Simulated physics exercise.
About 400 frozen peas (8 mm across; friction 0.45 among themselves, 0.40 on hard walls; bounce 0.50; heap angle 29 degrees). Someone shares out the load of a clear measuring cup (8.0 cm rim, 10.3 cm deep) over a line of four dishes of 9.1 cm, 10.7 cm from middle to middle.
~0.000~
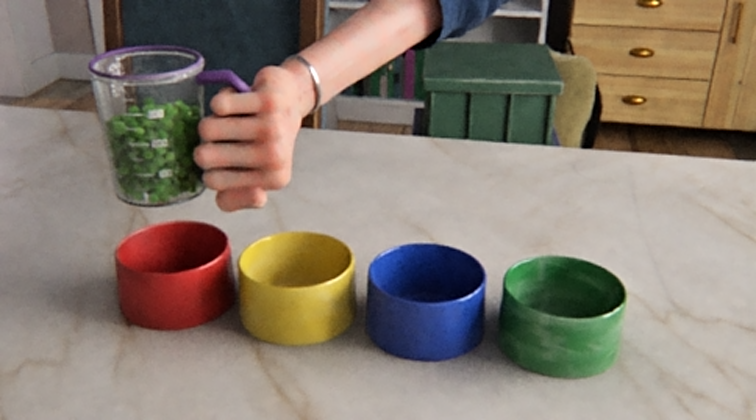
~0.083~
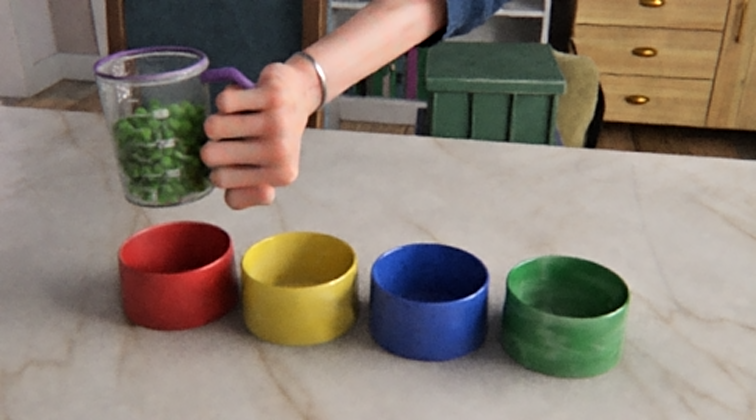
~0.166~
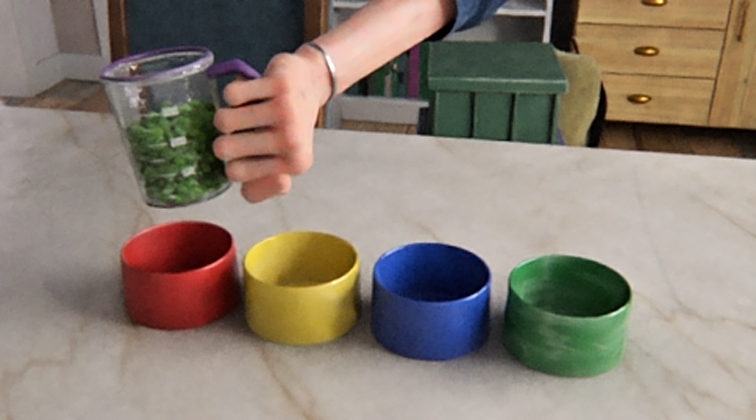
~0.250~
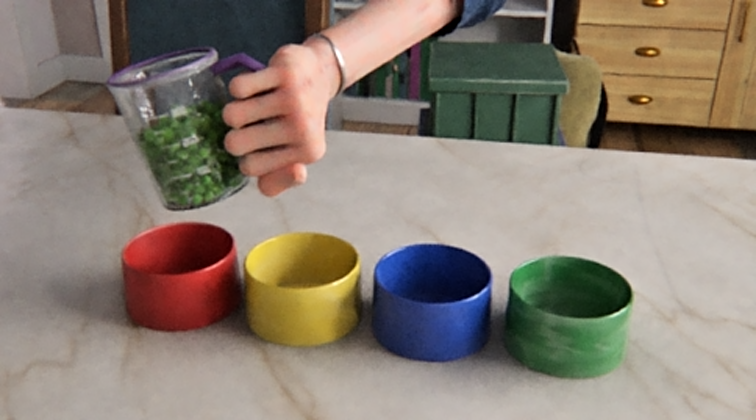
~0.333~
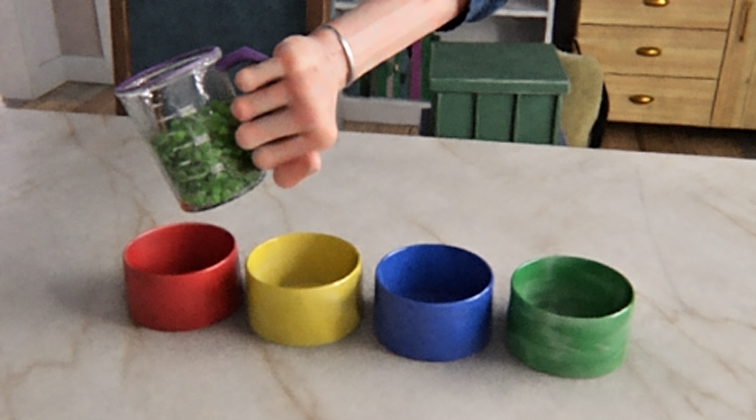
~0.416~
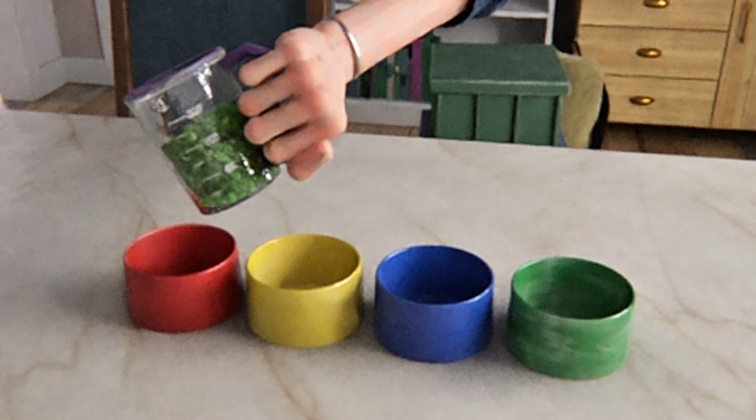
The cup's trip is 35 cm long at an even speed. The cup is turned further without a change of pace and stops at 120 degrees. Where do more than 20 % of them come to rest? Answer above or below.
Red dish: Below; blue dish: Below; green dish: Below; yellow dish: Above; on the counter: Below.
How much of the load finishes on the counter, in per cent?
About 0 per cent.
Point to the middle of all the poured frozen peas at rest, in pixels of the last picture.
Around (307, 286).
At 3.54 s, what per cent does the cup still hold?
Roughly 0 per cent.
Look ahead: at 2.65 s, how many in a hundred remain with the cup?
About 0 per cent.
After 1.76 s, tilt 120 degrees; cup holds 30 %, yellow 65 %.
After 2.65 s, tilt 120 degrees; cup holds 0 %, yellow 100 %.
After 3.54 s, tilt 120 degrees; cup holds 0 %, yellow 100 %.
In the end, at 3.8 s, red 0 %, blue 0 %, green 0 %, yellow 100 %, counter 0 %.
